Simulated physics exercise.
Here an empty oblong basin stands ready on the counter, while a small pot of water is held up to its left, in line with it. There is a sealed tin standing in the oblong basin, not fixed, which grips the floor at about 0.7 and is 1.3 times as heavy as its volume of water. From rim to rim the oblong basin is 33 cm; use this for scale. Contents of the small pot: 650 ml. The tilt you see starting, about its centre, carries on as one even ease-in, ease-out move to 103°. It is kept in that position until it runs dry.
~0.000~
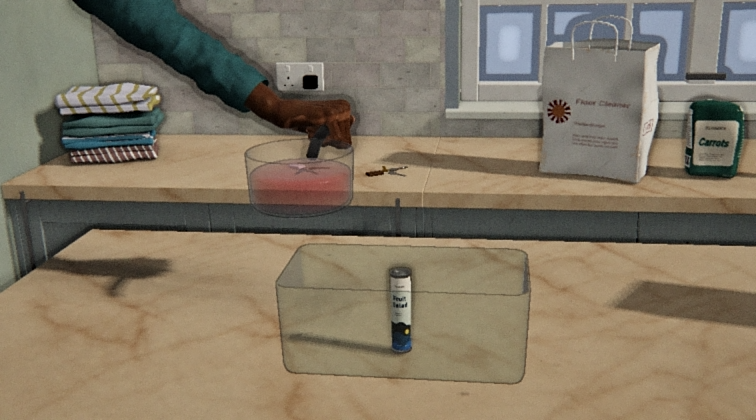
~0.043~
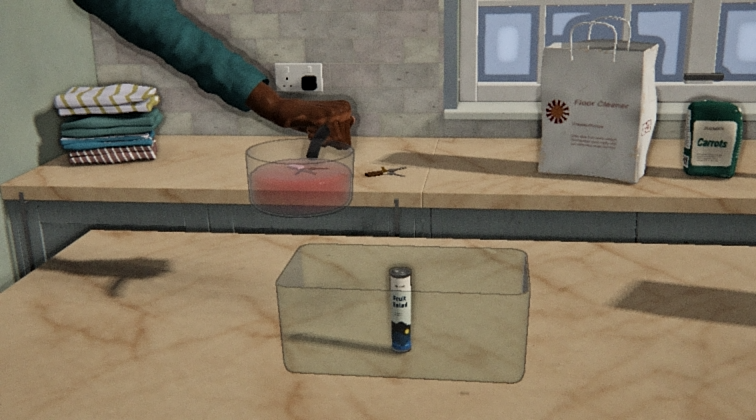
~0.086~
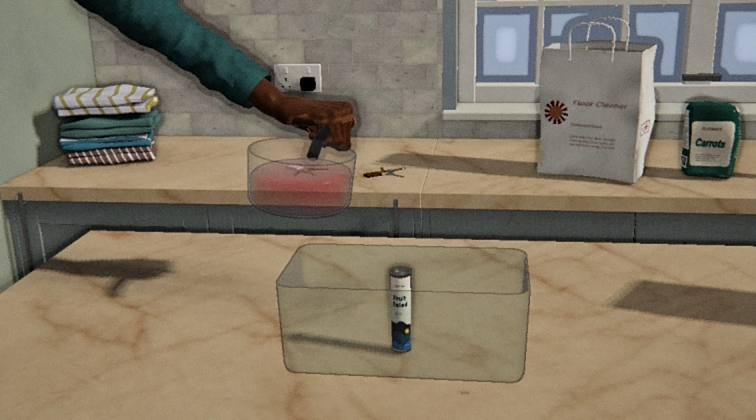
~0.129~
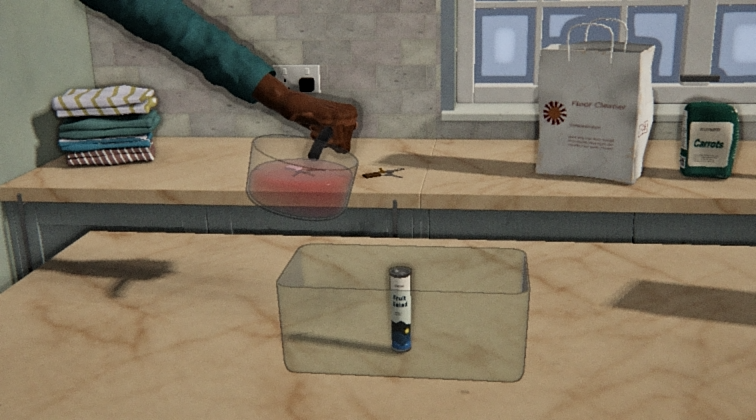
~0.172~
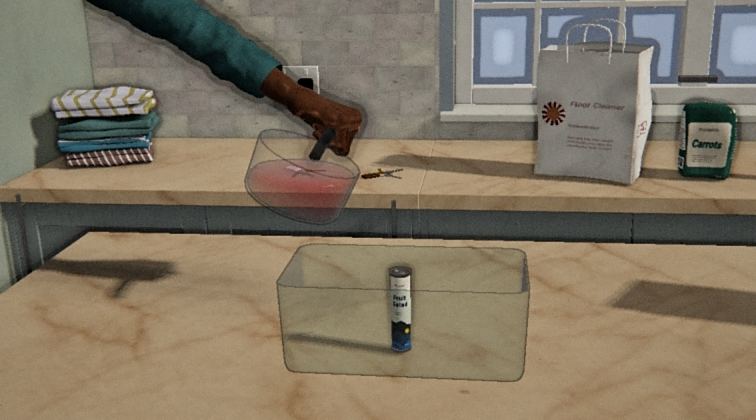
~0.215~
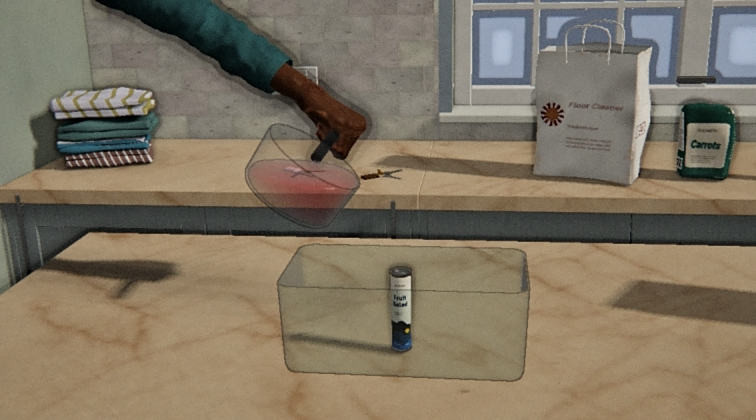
At the start, a hand holds a small clear pot of pinkish water level, up and to the left of an oblong see-through basin with a tin standing in it. The hand then tilts the pot gradually rightward, its right rim dipping lower while the water shifts toward that side.
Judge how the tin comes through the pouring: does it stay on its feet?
I expect it will tip over.
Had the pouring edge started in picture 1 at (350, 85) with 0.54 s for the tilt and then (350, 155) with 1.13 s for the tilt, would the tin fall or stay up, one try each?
Trial 1 - tin tips; trial 2 - tin stays standing.
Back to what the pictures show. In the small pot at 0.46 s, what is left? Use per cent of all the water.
Some 28 per cent.
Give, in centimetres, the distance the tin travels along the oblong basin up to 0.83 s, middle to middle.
Estimate: Around 4 cm.
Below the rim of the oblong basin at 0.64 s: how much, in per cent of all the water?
The fraction sits near 86 in a hundred.
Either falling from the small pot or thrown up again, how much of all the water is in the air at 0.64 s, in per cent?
Something like 6 per cent of the total.
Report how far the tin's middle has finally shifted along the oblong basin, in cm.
8.5 cm.
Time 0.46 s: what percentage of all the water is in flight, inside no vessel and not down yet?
It comes to roughly 42 per cent.
After 0.46 s the tilt is 98° and 28 per cent is still to pour; the tin stands where it began.
After 0.64 s the tilt is 103° and 7 per cent is still to pour; the tin leans 4°.
After 0.83 s the tilt is 103° and 1 per cent is still to pour; the tin leans 29°.
After 1.04 s the tilt is 103° and 0 per cent is still to pour; the tin lies on its side.
In the end the tin lies on its side.
